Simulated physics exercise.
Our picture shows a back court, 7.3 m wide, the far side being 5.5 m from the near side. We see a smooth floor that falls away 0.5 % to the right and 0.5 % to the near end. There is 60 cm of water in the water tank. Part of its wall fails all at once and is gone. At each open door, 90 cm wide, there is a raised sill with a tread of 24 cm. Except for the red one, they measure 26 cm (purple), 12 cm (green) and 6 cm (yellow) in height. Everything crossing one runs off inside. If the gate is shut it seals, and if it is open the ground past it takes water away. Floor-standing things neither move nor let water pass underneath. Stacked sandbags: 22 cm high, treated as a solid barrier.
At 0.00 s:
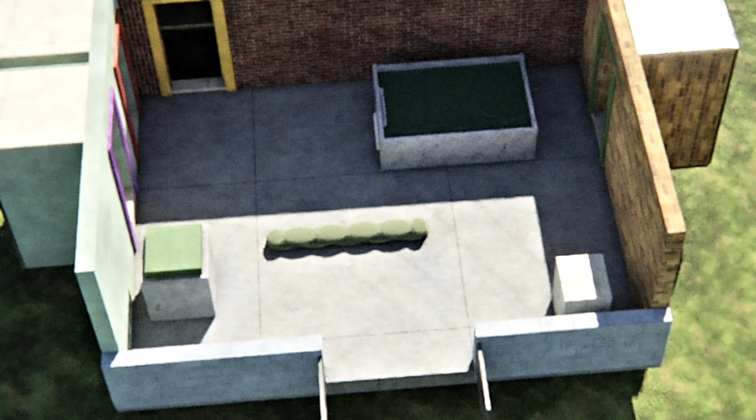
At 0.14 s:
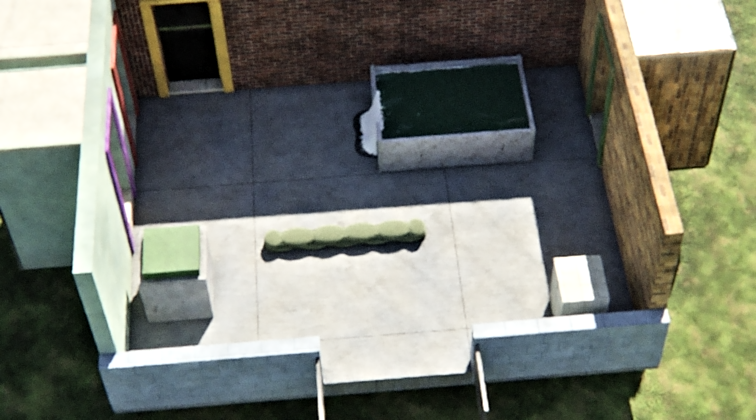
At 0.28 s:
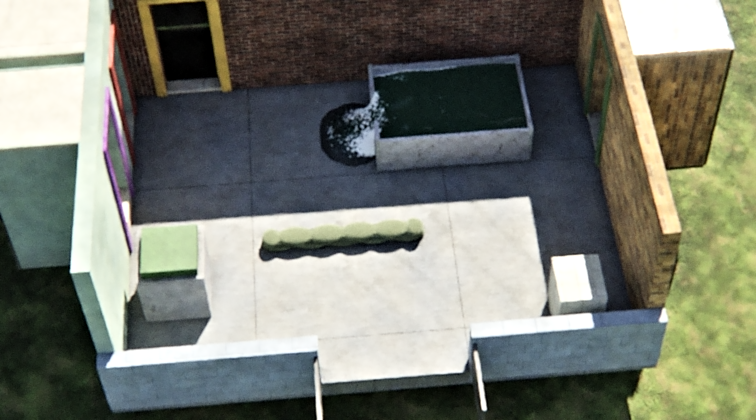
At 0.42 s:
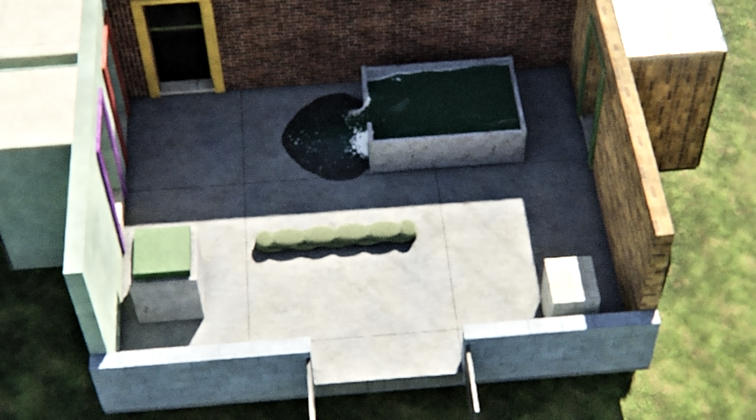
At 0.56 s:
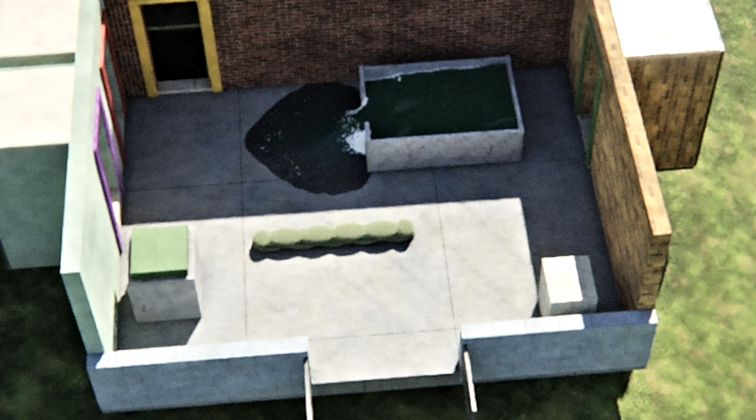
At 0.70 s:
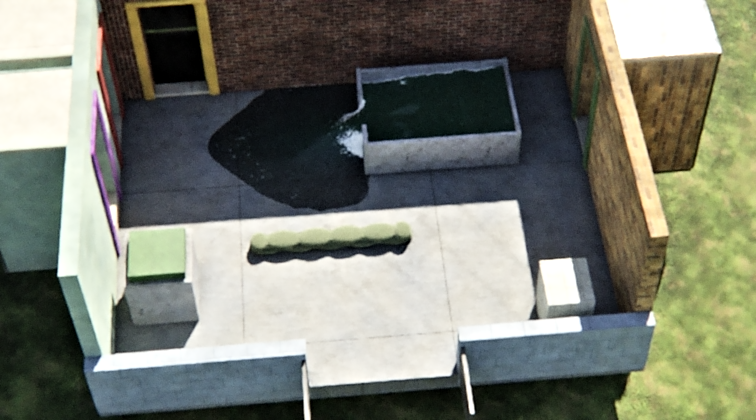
A large tank of dark water sat still in a walled court until its left side gave way, and water gushed out with white foam, spreading leftward across the floor in a widening dark pool.
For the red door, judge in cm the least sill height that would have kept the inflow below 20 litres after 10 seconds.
A sill of about 19 cm.
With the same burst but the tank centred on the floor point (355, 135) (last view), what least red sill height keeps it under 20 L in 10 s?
A height near 20 cm.
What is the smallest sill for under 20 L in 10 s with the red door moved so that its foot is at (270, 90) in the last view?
Minimum: Close to 9.0 cm.
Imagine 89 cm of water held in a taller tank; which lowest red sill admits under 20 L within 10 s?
The step would need to be some 31 cm high.
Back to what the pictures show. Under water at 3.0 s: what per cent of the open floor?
Close to 35 per cent is wet.
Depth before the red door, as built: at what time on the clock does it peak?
At about 2.4 s.
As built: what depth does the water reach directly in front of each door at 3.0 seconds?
At the purple door the depth is 16 cm, at green 0 cm, at yellow 12 cm and at red 24 cm.
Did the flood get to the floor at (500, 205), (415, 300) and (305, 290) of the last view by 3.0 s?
One by one: Clear, clear, clear.
After 1.4 s water covers 25 % of the floor, deepest (35 cm) near (359, 136); 10 cm at the red door, 0 litres in over its 14 cm sill.
After 3.0 s water covers 35 % of the floor, deepest (26 cm) near (124, 103); 24 cm at the red door, 30 litres in over its 14 cm sill.
After 10.0 s water covers 85 % of the floor, deepest (10 cm) near (166, 269); 7 cm at the red door, 65 litres in over its 14 cm sill.
At the red door as built, the water arrived by 1.3 s and peaked near 25 cm at 2.4 s.
Run again over the same 10 s with other heights there, 29 litres in over 17.5 cm, 4 litres over 23.5 cm. The limit of 20 litres is kept from about 19 cm up.
